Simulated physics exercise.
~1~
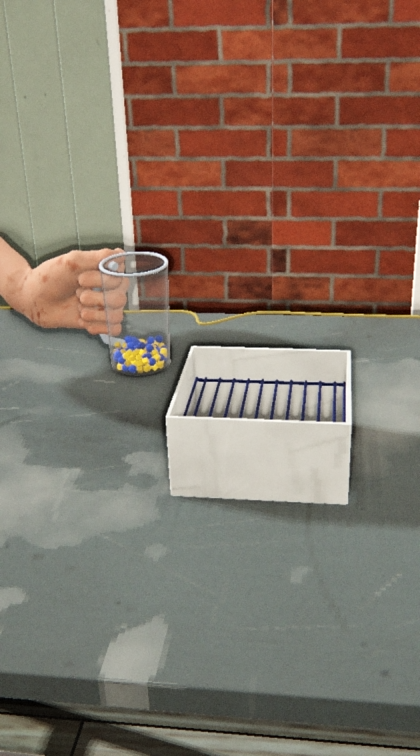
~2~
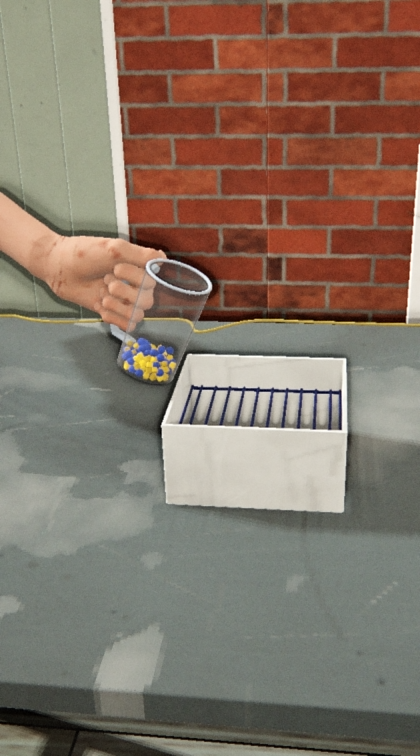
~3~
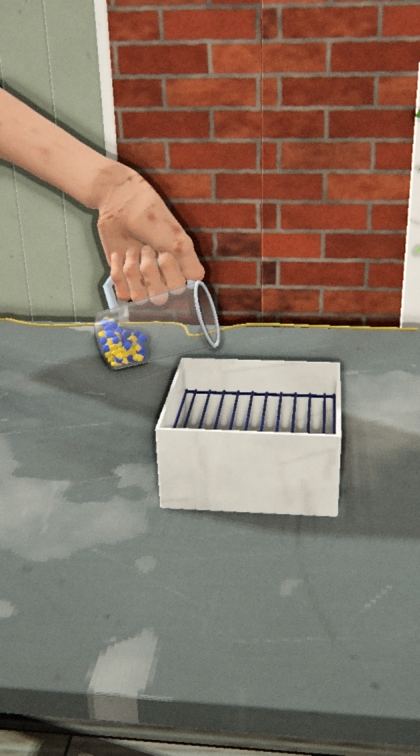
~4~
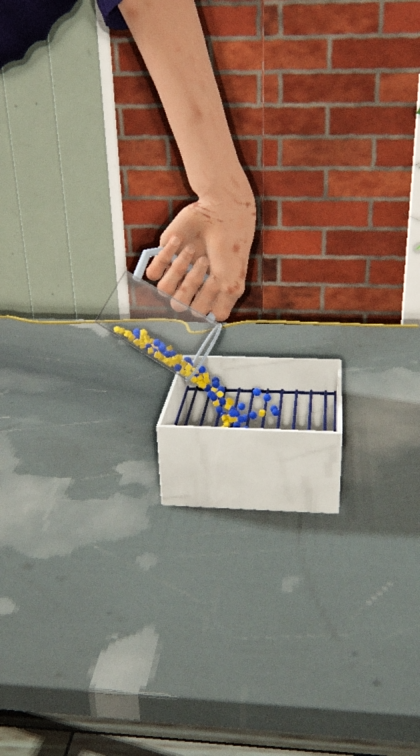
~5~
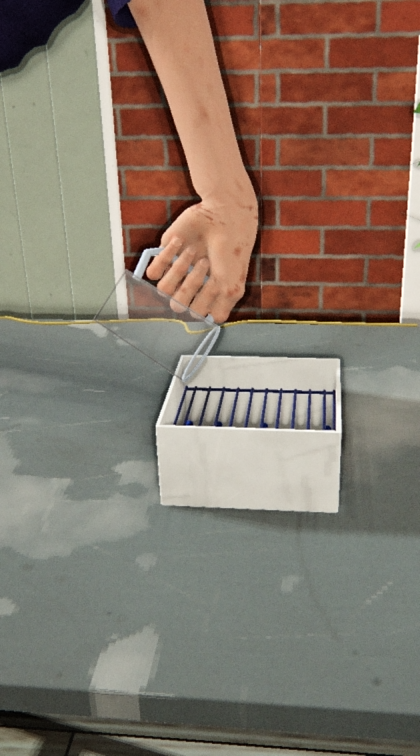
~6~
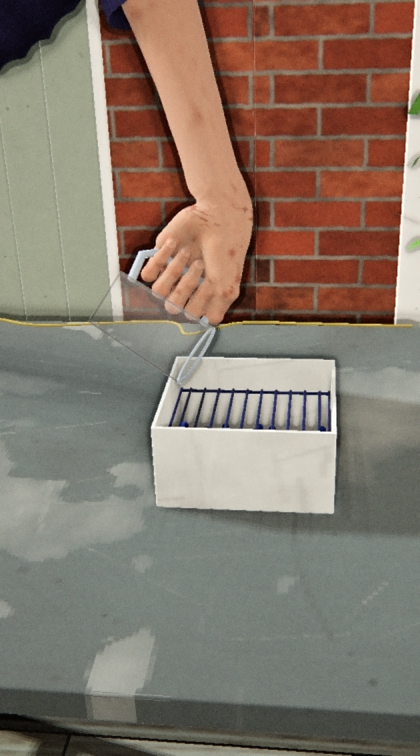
Hand tipping a clear cup of yellow and blue pieces over a white box, all falling through the wire rack inside.
